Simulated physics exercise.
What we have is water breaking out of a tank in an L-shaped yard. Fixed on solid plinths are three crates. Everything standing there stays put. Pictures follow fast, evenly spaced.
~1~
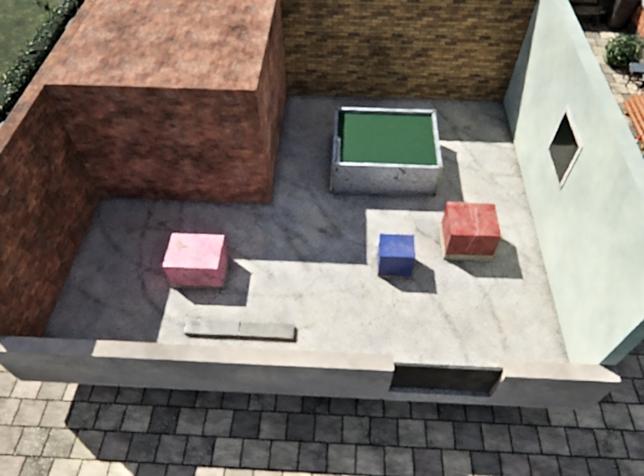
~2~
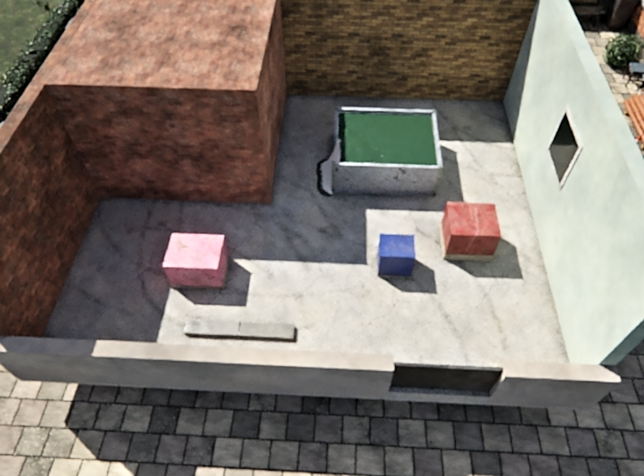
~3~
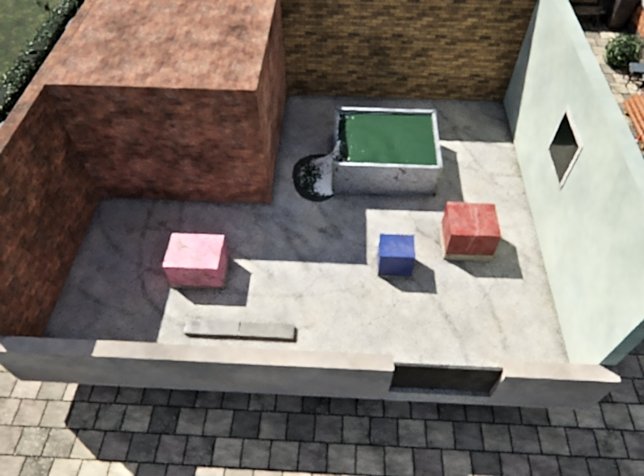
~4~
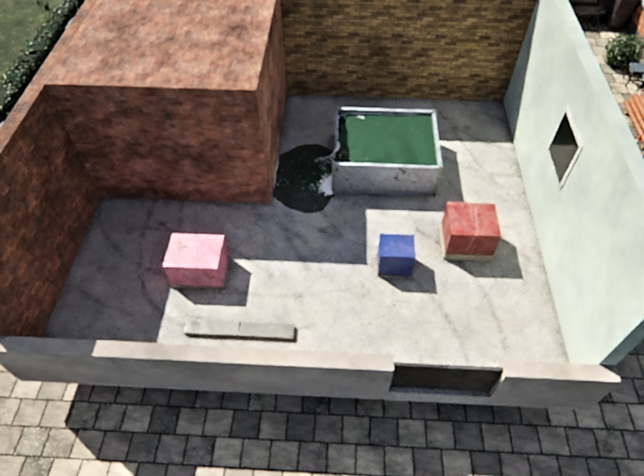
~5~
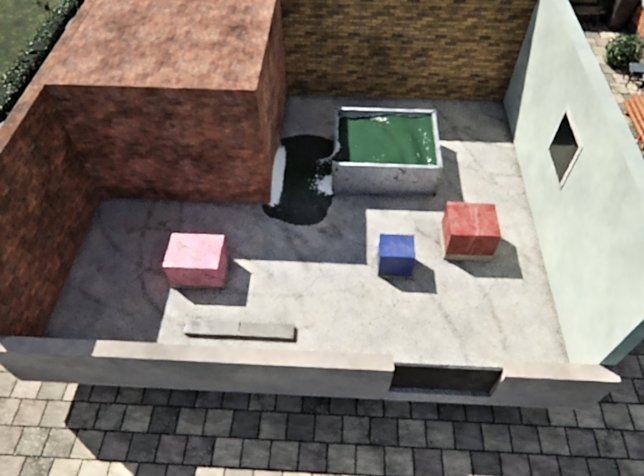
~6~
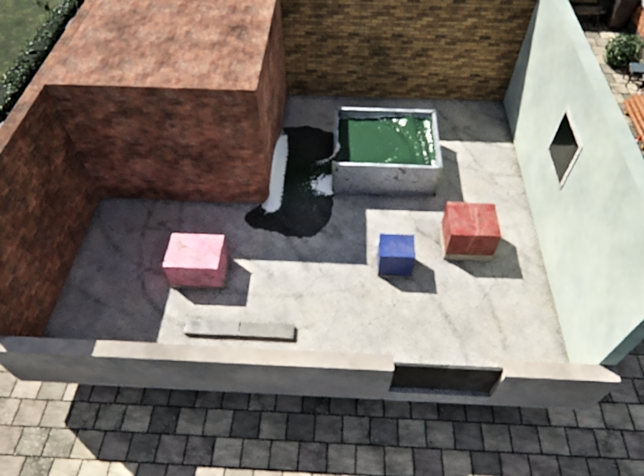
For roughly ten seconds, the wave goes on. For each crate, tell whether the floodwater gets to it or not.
The blue crate is reached by the water. The pink crate is reached by the water. The red crate is missed by the water.
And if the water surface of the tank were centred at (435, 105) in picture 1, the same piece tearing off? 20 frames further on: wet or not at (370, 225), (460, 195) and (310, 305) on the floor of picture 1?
As listed: Not flooded, free of water, under water.
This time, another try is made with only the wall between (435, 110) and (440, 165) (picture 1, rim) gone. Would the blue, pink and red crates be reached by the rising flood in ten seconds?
Here goes: Blue crate - hit; pink crate - hit; red crate - hit.
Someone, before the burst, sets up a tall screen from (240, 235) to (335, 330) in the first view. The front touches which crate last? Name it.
Lab note: Final one reached is the crate marked red.
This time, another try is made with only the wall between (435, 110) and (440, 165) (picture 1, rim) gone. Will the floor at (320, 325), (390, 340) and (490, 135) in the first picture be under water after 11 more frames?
First: Spared by the leak. Second: Spared by the leak. Third: Reached by the flood.
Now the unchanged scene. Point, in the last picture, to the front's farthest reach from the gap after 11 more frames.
I reckon the front has reached (183, 366) by then.
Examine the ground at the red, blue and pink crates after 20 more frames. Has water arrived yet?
Results - red the flood is elsewhere, blue the flood got there, pink the flood got there.
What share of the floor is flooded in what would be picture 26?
Around 50 percent of it.
A moment on, water covers 15 % of the floor; the blue crate not reached, the pink crate water round its plinth, the red crate not reached.
Next, water covers 30 % of the floor; the blue crate not reached, the pink crate water round its plinth, the red crate not reached.
Then, water covers 50 % of the floor; the blue crate water round its plinth, the pink crate water round its plinth, the red crate not reached.
Later, water covers 75 % of the floor; the blue crate water round its plinth, the pink crate water round its plinth, the red crate not reached.
In the end, water covers 95 % of the floor; the blue crate was topped, the pink crate was topped, the red crate stayed above the water.
